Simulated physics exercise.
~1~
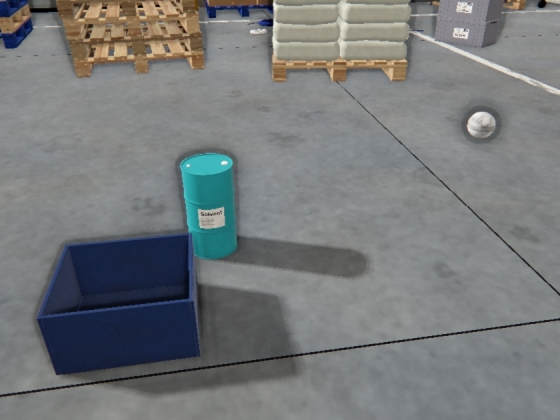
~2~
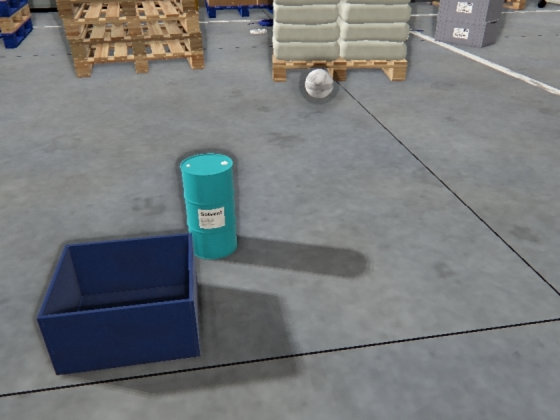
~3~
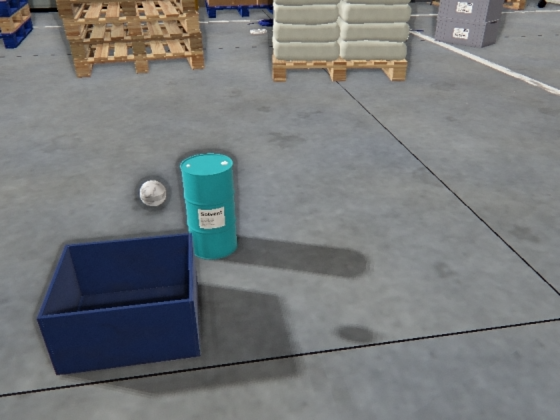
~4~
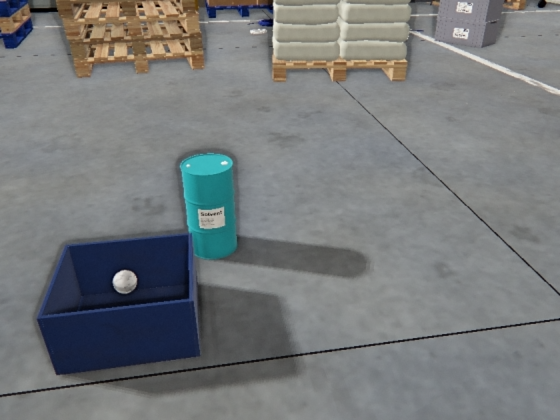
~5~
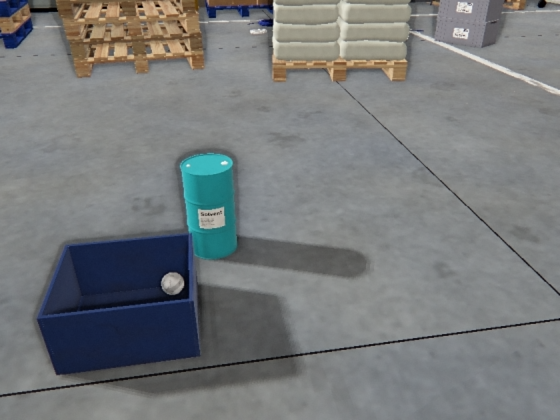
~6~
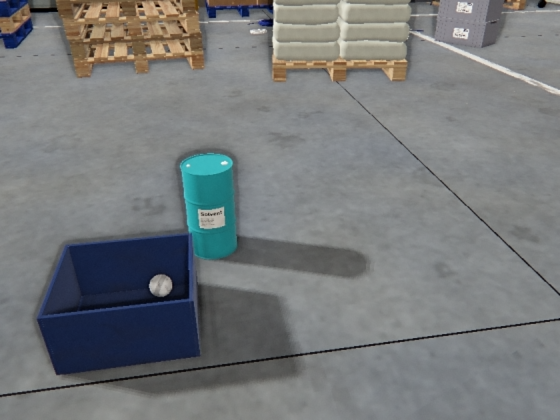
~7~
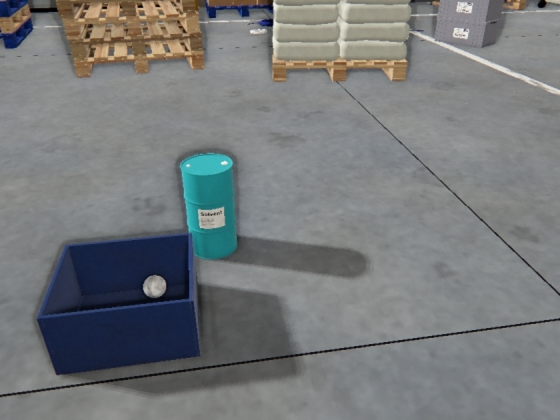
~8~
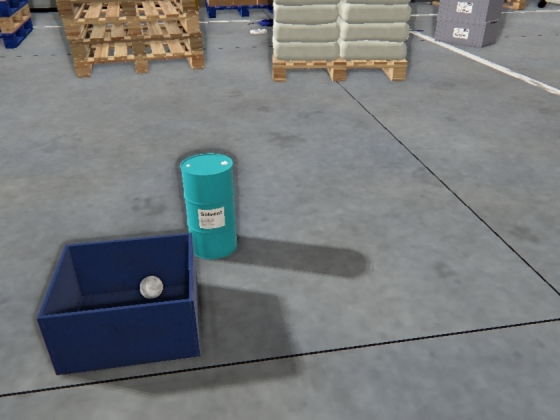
A white ball hangs in the air at the right of a warehouse with a grey concrete floor, seen from a raised, still viewpoint. An open dark blue box sits at the lower left, with a turquoise canister standing just behind its right side and loaded pallets along the back. The ball flies left across the floor, passes above and beyond the canister, and drops down into the box. Inside, it shifts to the right, close to the side wall, then drifts slightly back left. It ends resting in the box, while the canister stays standing in its place.
